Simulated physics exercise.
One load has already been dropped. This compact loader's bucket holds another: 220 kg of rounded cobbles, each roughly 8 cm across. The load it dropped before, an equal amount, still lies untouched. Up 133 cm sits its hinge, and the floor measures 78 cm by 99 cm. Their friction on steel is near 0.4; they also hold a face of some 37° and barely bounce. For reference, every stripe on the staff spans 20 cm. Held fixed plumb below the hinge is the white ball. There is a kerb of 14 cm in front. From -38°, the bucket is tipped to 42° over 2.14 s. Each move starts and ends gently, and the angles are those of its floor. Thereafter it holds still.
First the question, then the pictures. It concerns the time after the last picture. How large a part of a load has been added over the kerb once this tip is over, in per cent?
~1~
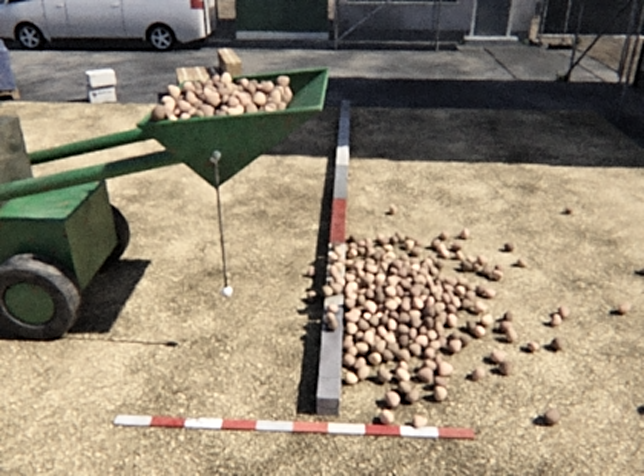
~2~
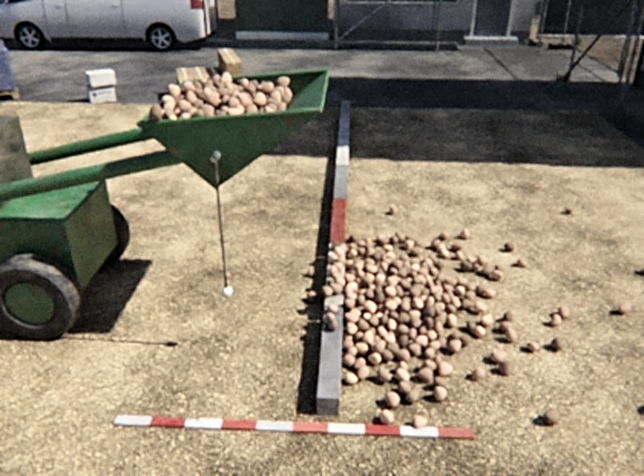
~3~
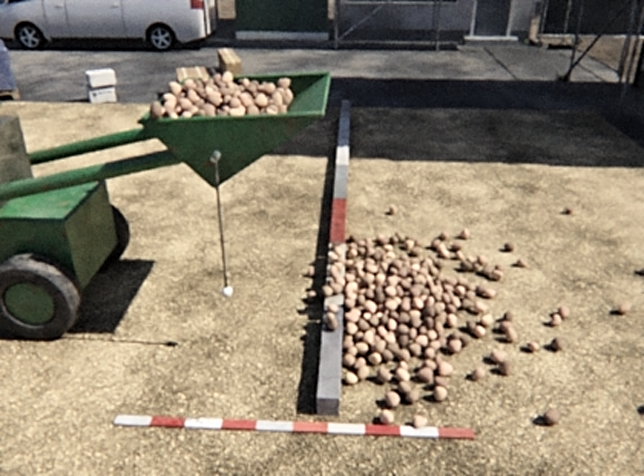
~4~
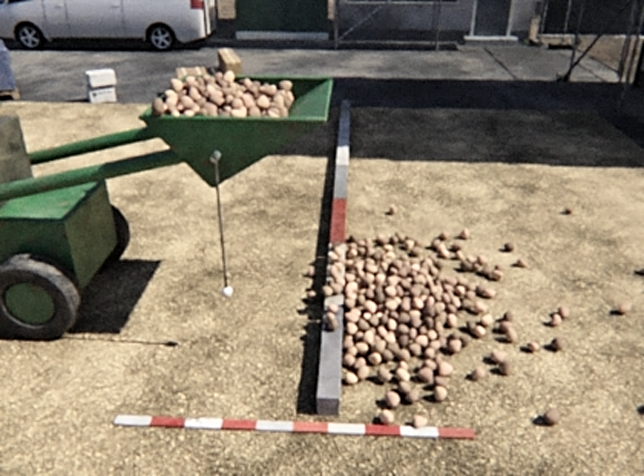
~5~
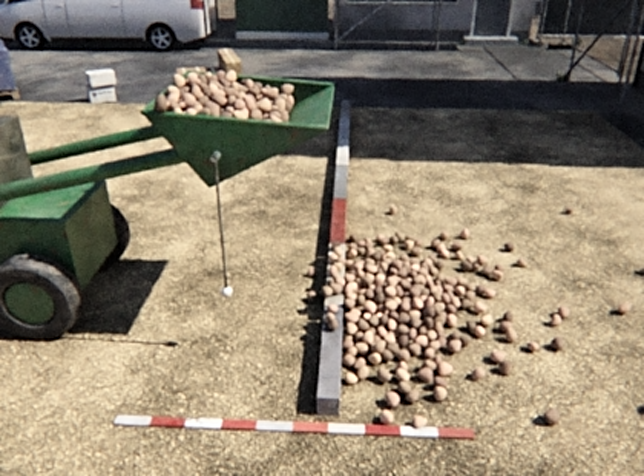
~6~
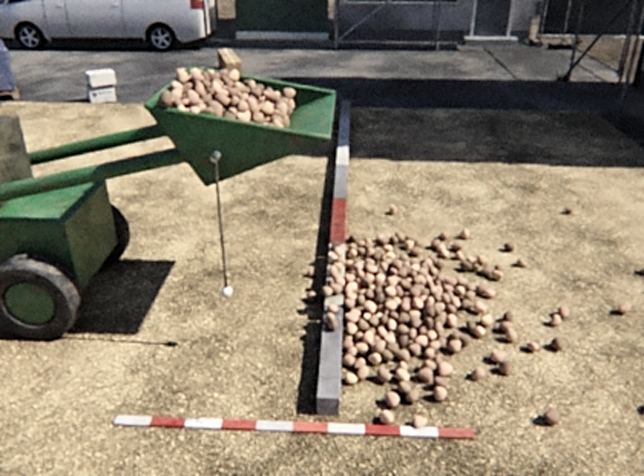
Around 78 per cent is added.
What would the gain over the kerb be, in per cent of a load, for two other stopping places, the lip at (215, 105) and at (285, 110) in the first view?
Close to 0 per cent, followed by close to 35 per cent.
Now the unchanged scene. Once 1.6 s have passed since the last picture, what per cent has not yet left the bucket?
It keeps some 5 percent of its load.
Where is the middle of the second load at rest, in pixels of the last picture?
(370, 291).
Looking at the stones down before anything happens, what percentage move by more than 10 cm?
5 %.
Then, 1.0 s after the last picture the floor is at 29°; in per cent of one load, 94 in the bucket, 11 on this side of the kerb, 95 over the kerb; the foremost stones are at (623, 322).
Then, 1.6 s after the last picture the floor is at 42°; in per cent of one load, 7 in the bucket, 43 on this side of the kerb, 150 over the kerb; the foremost stones are at (623, 322).
Then, 2.0 s after the last picture the floor is at 42°; in per cent of one load, 0 in the bucket, 27 on this side of the kerb, 173 over the kerb; the foremost stones are at (623, 322).
Then, 4.5 s after the last picture the floor is at 42°; in per cent of one load, 0 in the bucket, 26 on this side of the kerb, 174 over the kerb; the foremost stones are at (623, 322). Net gain over the kerb, 78.
